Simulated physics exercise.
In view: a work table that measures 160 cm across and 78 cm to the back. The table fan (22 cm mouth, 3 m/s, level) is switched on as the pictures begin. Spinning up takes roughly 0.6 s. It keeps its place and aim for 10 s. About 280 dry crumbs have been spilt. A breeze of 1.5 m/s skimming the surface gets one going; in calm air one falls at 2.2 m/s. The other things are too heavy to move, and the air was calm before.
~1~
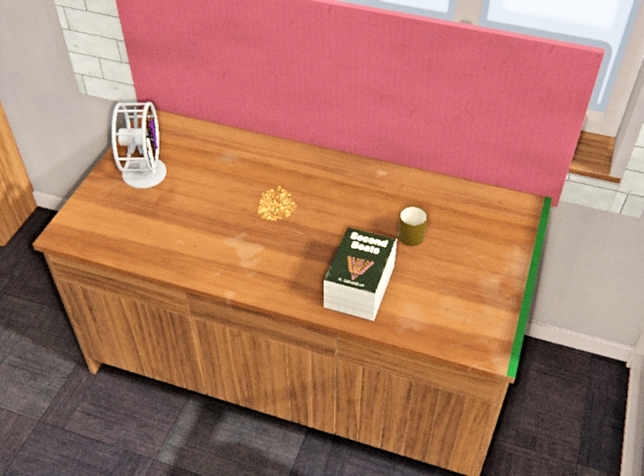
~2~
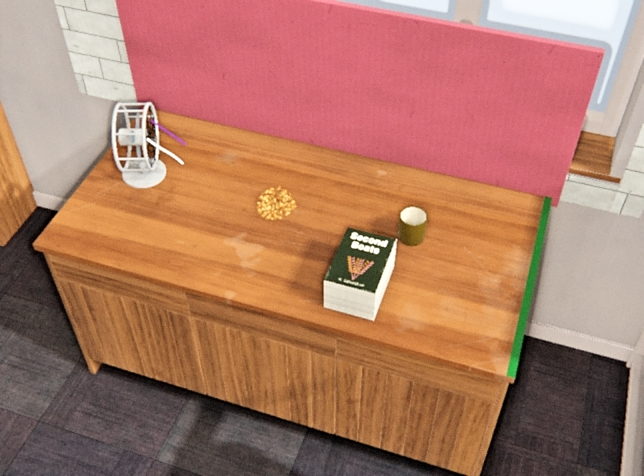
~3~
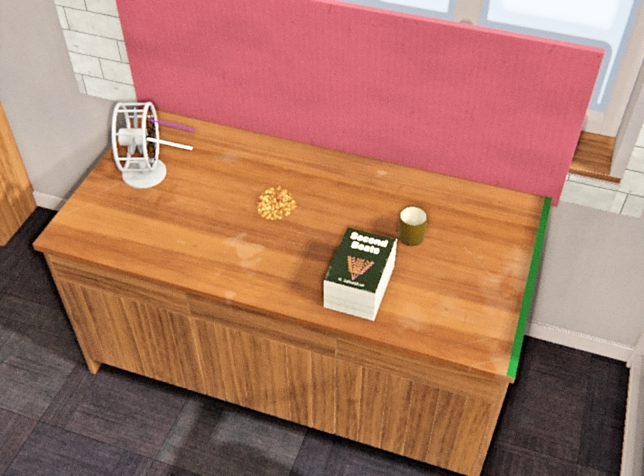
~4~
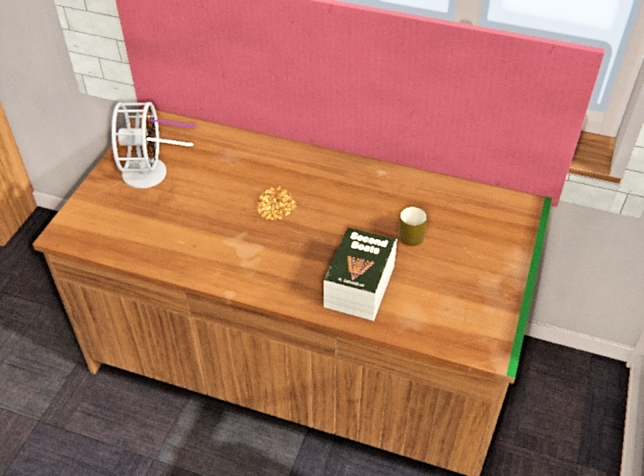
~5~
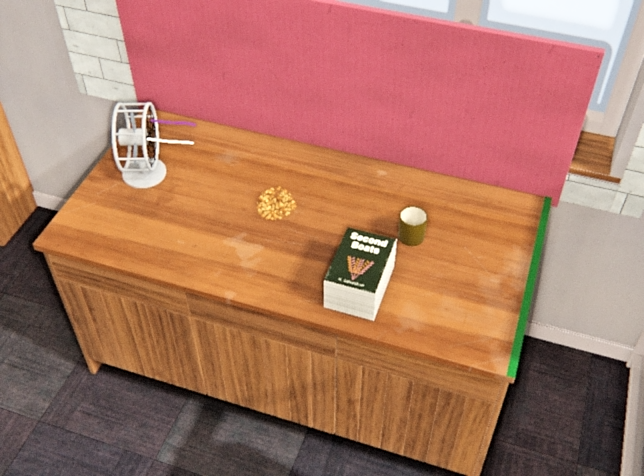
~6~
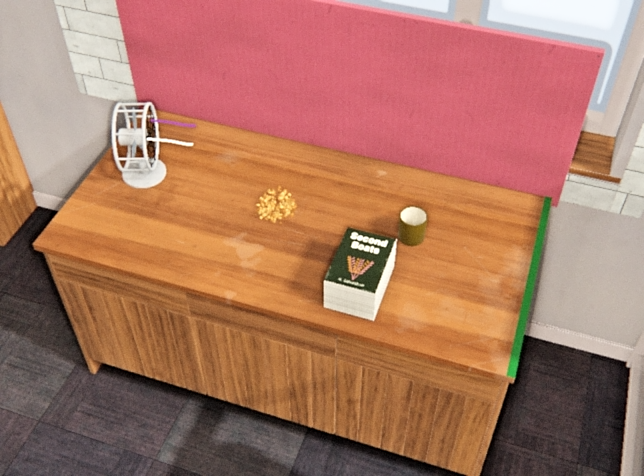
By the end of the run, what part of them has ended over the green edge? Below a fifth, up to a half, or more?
By then not even a fifth are over the green edge.
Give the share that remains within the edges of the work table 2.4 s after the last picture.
Near 100 %.
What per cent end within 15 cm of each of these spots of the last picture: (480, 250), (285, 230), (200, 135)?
In turn about 1 %, 40 %, 0 %.
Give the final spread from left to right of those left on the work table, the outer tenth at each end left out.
Roughly 40 cm.
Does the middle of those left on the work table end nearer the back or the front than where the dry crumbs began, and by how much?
To the front, by about 5 cm.
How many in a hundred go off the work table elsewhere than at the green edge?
Near 0 %.
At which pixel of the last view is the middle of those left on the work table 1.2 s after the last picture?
At about (326, 231).
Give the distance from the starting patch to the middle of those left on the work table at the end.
Roughly 20 cm.
Then, 1.2 s after the last picture, 29 % are on the move or not yet settled, 0 % are over the green edge; the middle of those still in play is near (326, 231).
Then, 2.4 s after the last picture, 27 % are on the move or not yet settled, 1 % are over the green edge; the middle of those still in play is near (326, 231).
Then, 4.7 s after the last picture, 24 % are on the move or not yet settled, 2 % are over the green edge; the middle of those still in play is near (326, 231).
Then, 9.2 s after the last picture, at the end, 2 % are over the green edge; the middle of those still in play is near (329, 230).
